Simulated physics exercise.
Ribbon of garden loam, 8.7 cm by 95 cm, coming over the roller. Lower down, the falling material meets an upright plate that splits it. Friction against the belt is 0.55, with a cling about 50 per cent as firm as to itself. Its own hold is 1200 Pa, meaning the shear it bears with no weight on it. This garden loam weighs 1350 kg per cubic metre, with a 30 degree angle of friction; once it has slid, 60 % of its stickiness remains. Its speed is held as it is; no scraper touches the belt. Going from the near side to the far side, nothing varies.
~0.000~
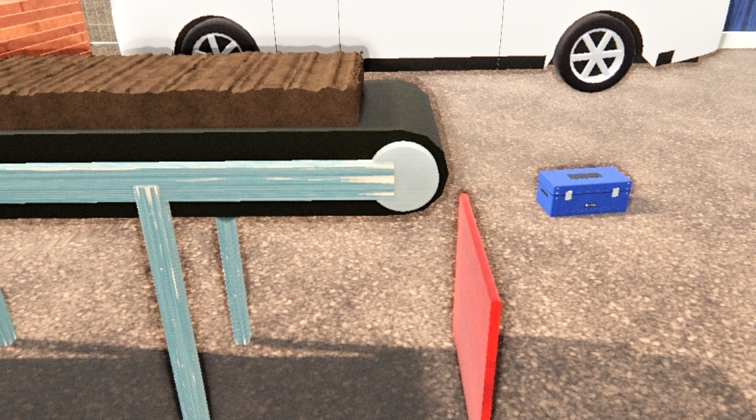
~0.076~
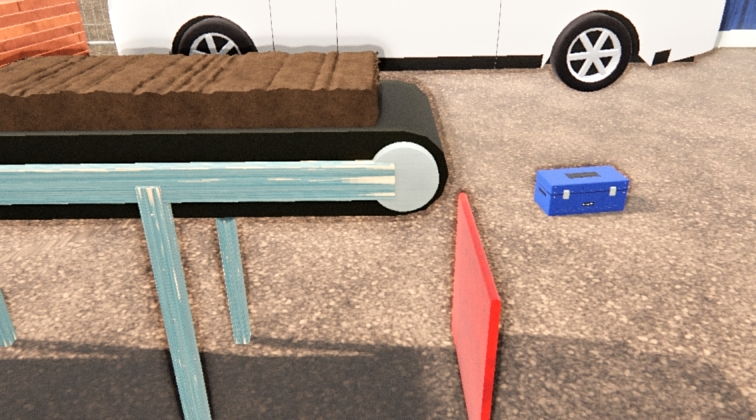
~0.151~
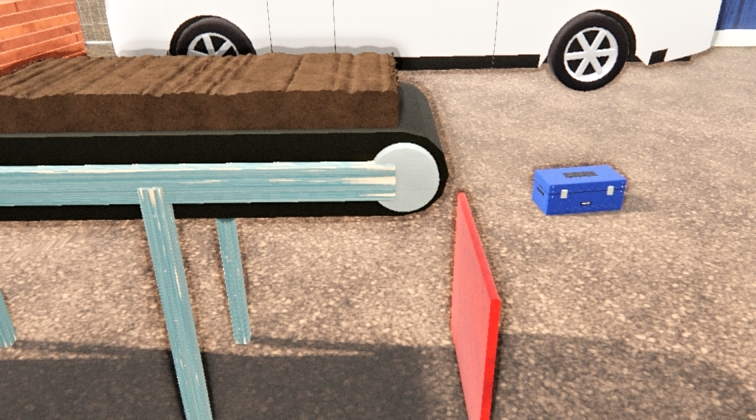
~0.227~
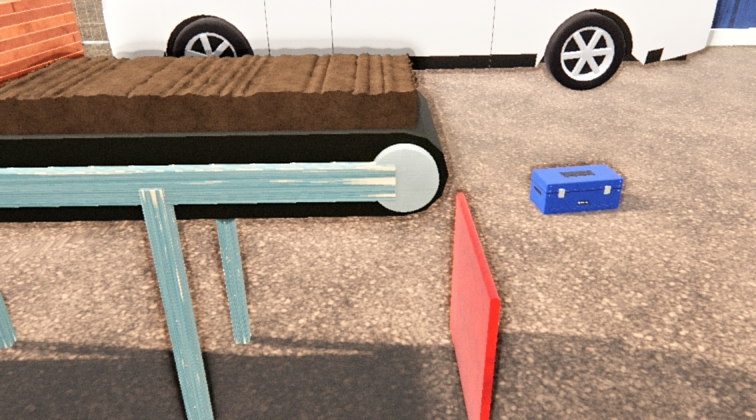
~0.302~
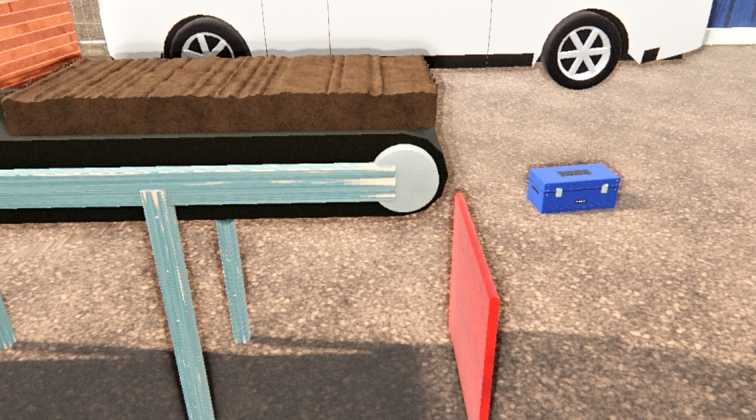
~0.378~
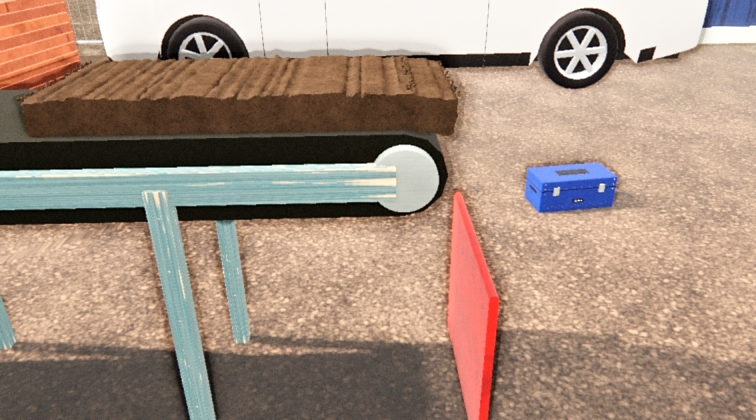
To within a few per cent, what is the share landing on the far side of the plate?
75 %.
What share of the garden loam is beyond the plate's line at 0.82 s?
Roughly 18 percent at that moment.
After 0.82 s, 17 % is beyond the plate's line.
After 1.35 s, 40 % is beyond the plate's line.
After 1.88 s, 61 % is beyond the plate's line.
After 2.41 s, 75 % is beyond the plate's line.
After 3.76 s, 75 % is beyond the plate's line.
